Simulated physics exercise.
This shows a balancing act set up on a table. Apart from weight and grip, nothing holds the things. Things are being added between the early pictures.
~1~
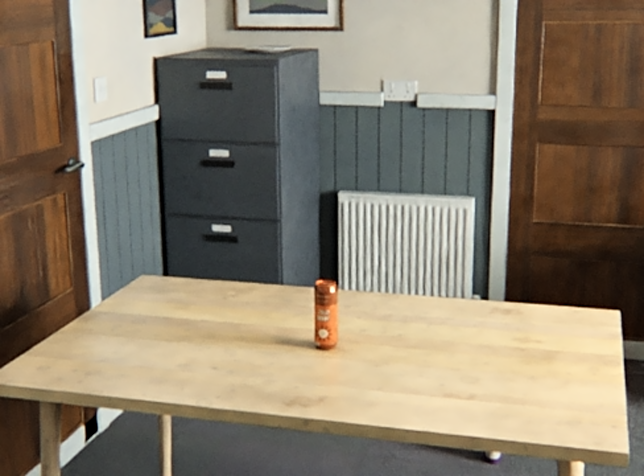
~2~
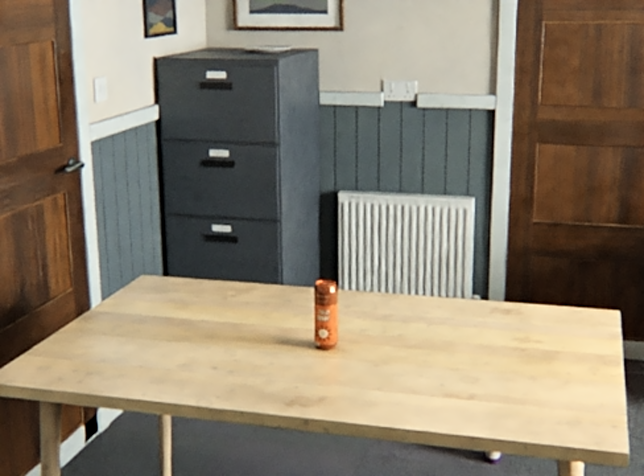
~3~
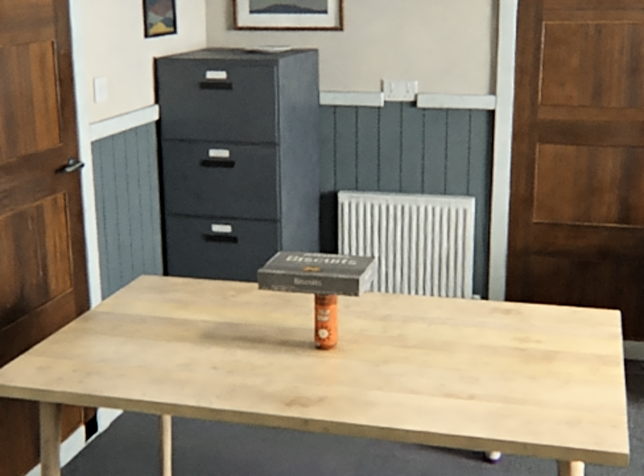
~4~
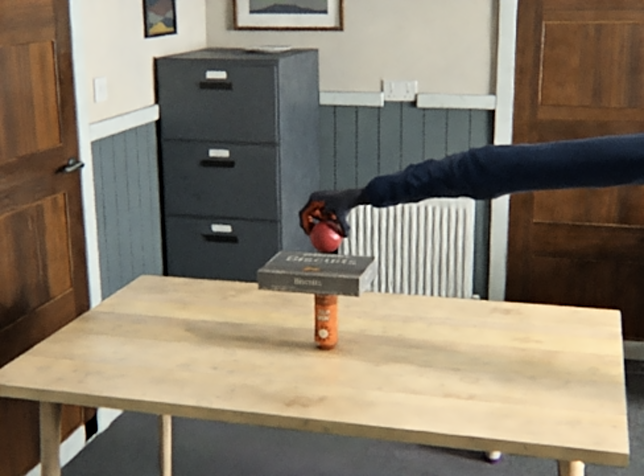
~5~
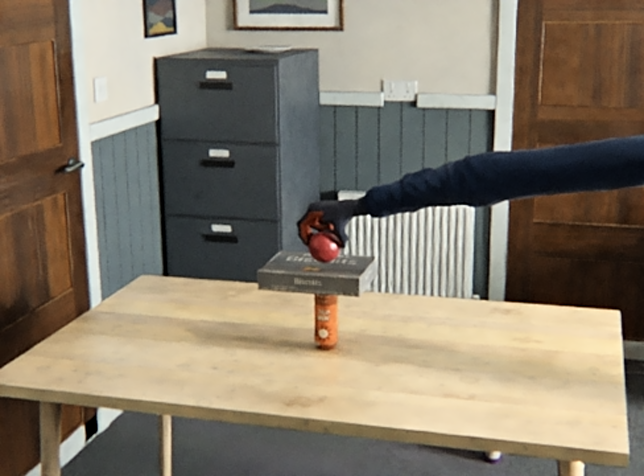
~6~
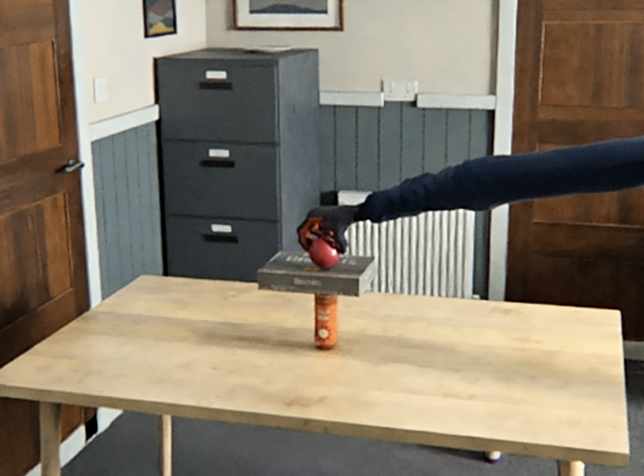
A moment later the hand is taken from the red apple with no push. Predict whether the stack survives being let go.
Prediction: It survives.
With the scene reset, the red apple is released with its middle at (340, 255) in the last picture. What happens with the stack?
The stack then stays standing.
Then, 0.20 s after the last picture, nothing has stirred.
Then, 0.50 s after the last picture, red apple resting near (324, 253).
At rest, all 3 in place. Seen from the same camera at the end, red apple near (324, 253). The stack stays up.
